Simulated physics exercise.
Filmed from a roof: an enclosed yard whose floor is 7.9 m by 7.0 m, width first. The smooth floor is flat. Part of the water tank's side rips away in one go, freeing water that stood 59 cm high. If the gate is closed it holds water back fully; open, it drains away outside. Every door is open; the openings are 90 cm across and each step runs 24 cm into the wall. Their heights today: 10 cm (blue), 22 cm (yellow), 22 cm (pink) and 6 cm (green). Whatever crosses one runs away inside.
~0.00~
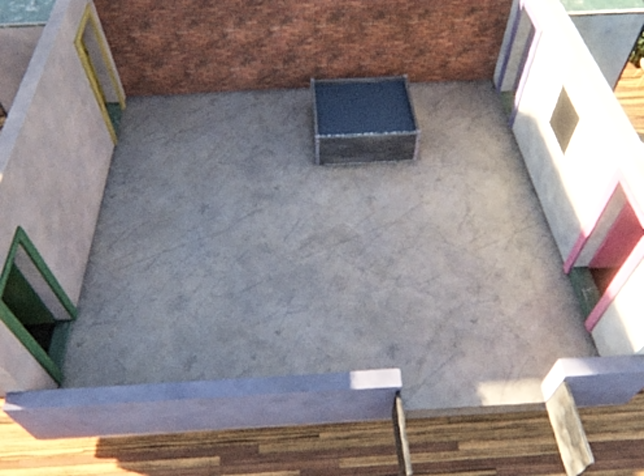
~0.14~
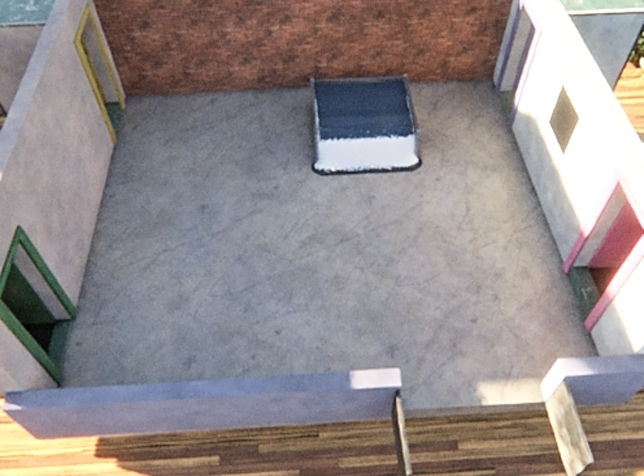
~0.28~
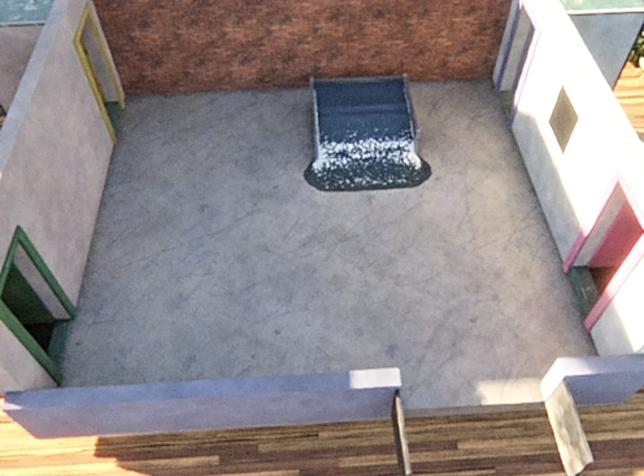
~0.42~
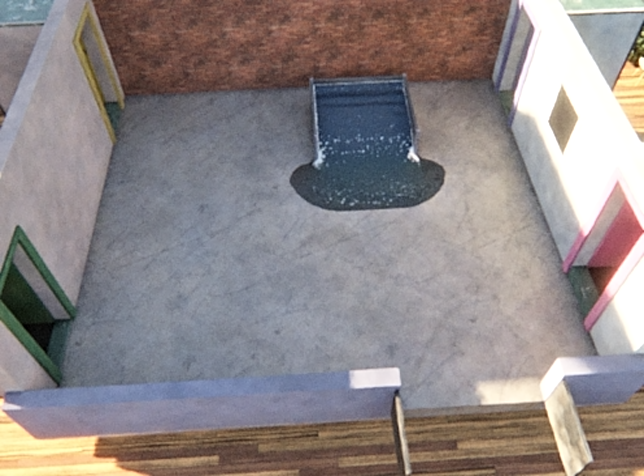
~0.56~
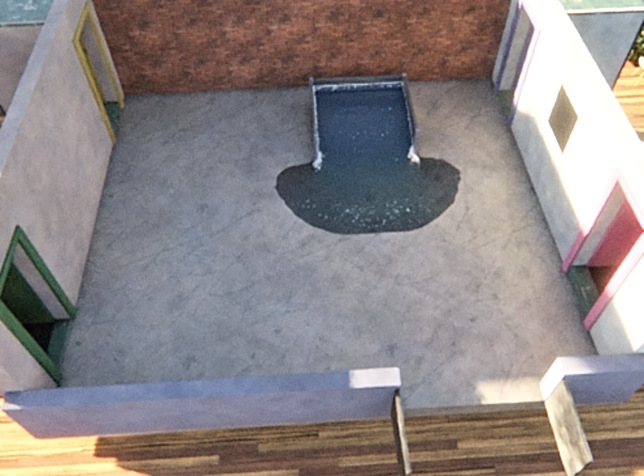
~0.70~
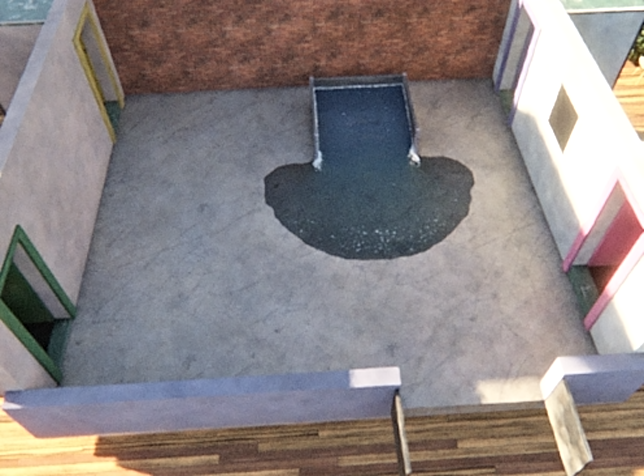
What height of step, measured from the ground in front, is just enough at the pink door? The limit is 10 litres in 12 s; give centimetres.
Some 5 cm above the ground.
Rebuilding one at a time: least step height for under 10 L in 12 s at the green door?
Roughly 8.0 cm at green.
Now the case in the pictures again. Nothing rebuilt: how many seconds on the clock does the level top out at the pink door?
Around 2.6 s.
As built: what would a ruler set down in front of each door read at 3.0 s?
In cm: Blue 0, yellow 0, pink 7, green 0.
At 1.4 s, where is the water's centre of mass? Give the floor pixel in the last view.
Near (370, 182).
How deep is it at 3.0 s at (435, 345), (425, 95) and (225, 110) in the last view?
Roughly 4, 0 and 0 cm, in turn.
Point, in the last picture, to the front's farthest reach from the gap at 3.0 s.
At about (117, 410).
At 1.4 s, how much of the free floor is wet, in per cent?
About 30 per cent.
After 1.4 s water covers 30 % of the floor, deepest (21 cm) near (355, 166); it has not reached the pink door.
After 3.0 s water covers 50 % of the floor, deepest (26 cm) near (599, 379); 7 cm at the pink door, 0 litres in over its 22 cm step.
After 12.0 s water covers 80 % of the floor, deepest (4 cm) near (122, 110); 2 cm at the pink door, 0 litres in over its 22 cm step.
At the pink door as built, the water arrived by 2.3 s and peaked near 9 cm at 2.6 s.
Run again over the same 12 s with other heights there, 15 litres in over 4.5 cm, 4 litres over 6.5 cm. The limit of 10 litres is kept from about 5 cm up.
